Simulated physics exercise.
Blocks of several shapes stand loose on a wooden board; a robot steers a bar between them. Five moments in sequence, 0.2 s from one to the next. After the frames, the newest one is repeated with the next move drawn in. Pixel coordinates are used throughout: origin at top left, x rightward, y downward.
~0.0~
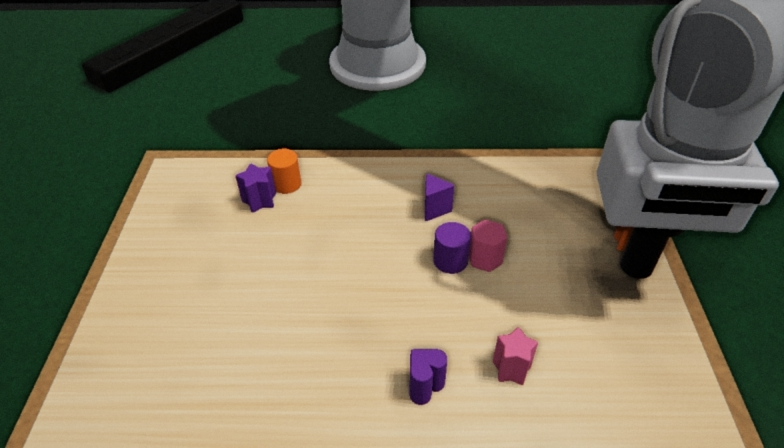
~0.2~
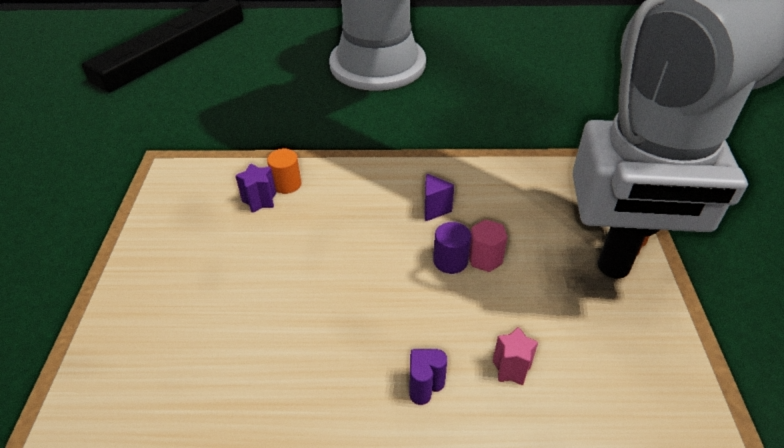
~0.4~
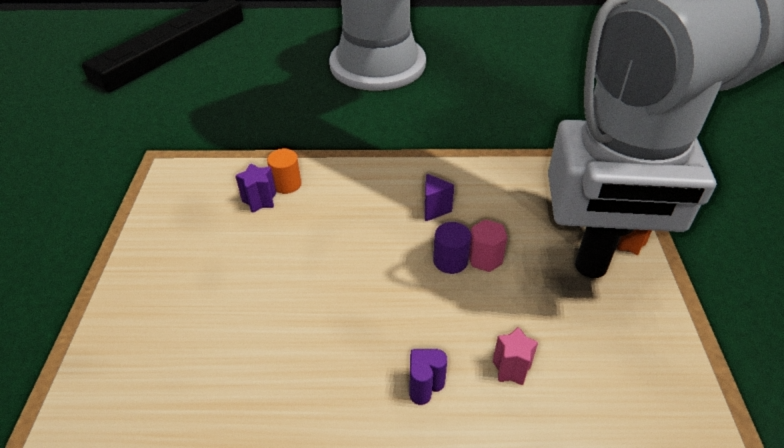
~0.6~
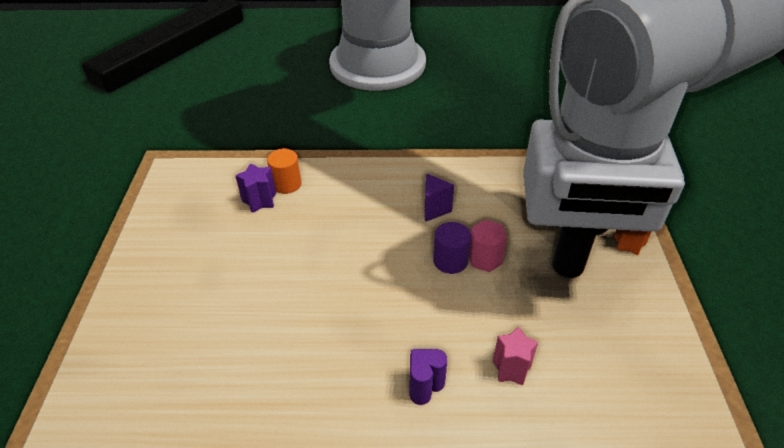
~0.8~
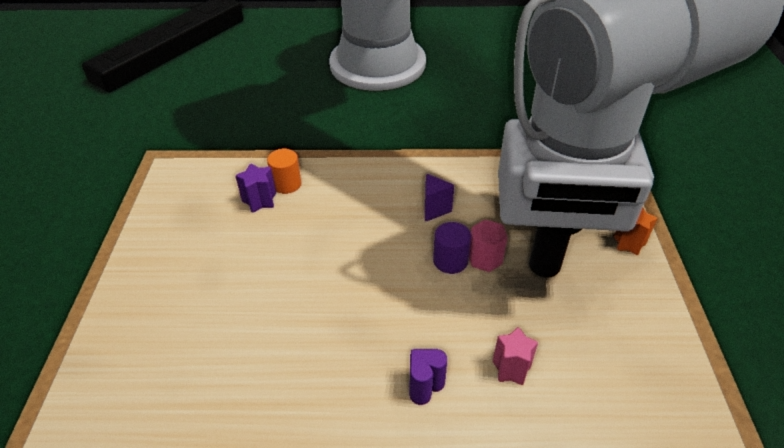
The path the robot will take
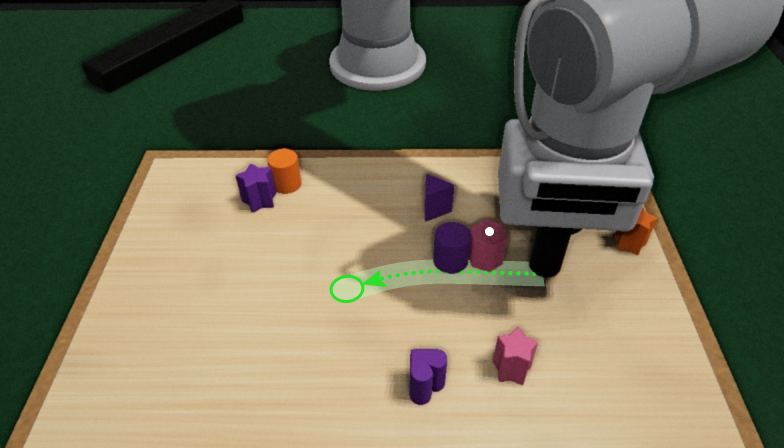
On a wooden board scattered with purple, orange and pink blocks, a gray robot arm slid its black bar steadily left from the right edge, nearing the pink hexagon, while the blocks stayed still.
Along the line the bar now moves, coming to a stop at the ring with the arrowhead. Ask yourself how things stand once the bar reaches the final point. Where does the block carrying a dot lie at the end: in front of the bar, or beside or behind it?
I predict the bar has moved past it.
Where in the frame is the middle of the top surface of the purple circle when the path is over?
At (412, 221).
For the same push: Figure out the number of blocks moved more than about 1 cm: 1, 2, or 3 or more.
It's going to be two.
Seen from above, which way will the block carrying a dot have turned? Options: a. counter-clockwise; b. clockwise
Option b.
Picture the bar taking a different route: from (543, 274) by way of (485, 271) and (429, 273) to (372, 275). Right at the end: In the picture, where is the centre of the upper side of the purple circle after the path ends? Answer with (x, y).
I predict (407, 222).
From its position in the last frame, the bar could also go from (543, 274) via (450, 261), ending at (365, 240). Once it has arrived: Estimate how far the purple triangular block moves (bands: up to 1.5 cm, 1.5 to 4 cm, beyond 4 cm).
Range: Under 1.5 cm.
Path on the board, from (543, 274) by way of (476, 272) and (411, 273) to (347, 289); the dot is on the pink hexagon.
On the path given first. One third of the way, bar at (477, 264); purple circle at (445, 232); pink hexagon at (477, 221), turned 25° clockwise.
Two thirds of the way, bar at (410, 265); purple circle at (412, 221); pink hexagon at (476, 221), turned 25° clockwise.
At the end, bar at (346, 281); purple triangular block in place; purple circle at (412, 221); pink hexagon at (476, 221), turned 25° clockwise.
